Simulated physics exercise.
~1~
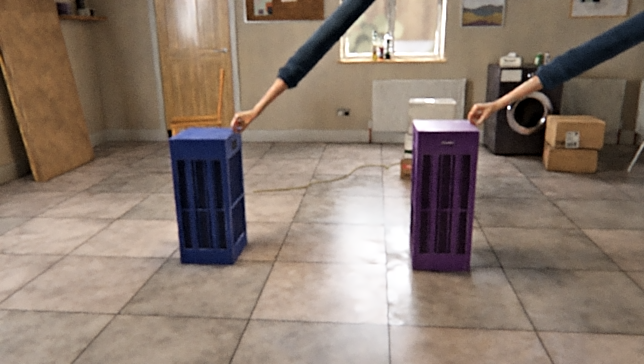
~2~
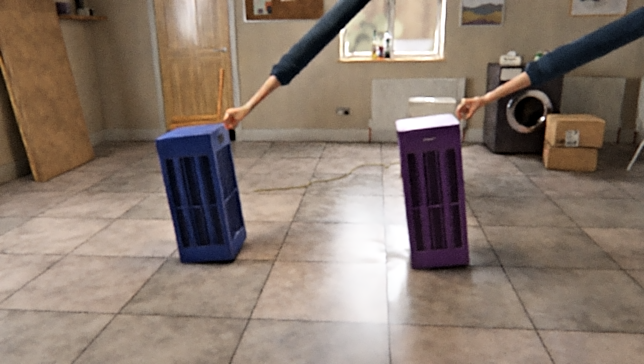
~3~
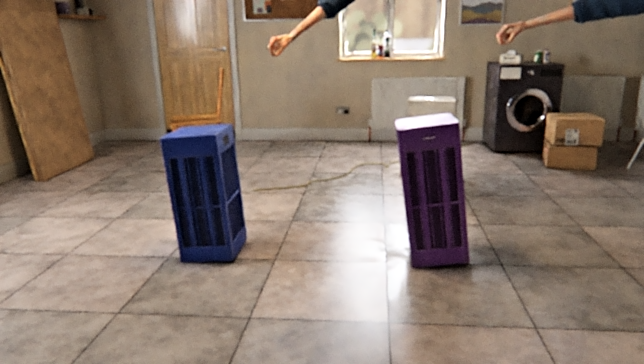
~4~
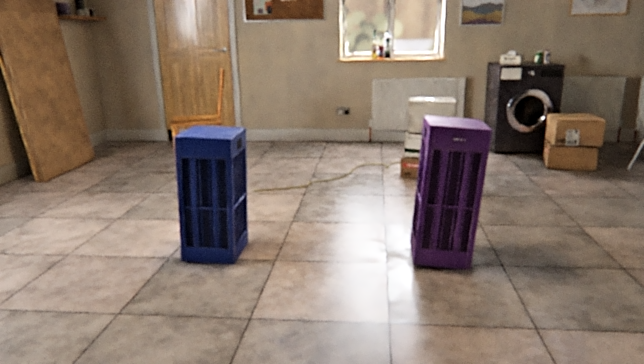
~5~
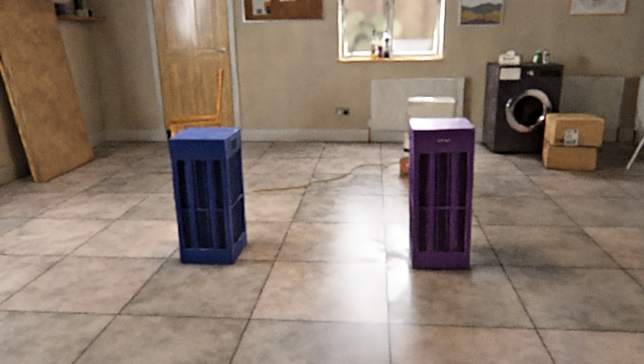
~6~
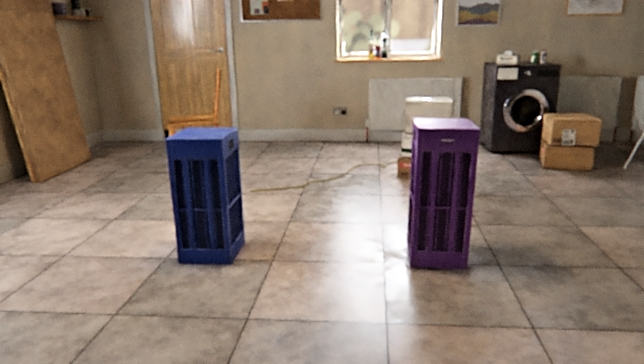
To begin with, a blue crate and a purple crate stand upright on a tiled floor, with a hand reaching in to the top of each. The hands push, and both crates tip a little to the left. The hands then let go and draw back out of view, while the crates still lean slightly. Next the purple crate rocks back over to the right, and the blue one swings back nearly straight. Their rocking dies down to small sways, and at the end both crates are standing on their bases, with neither one knocked over.
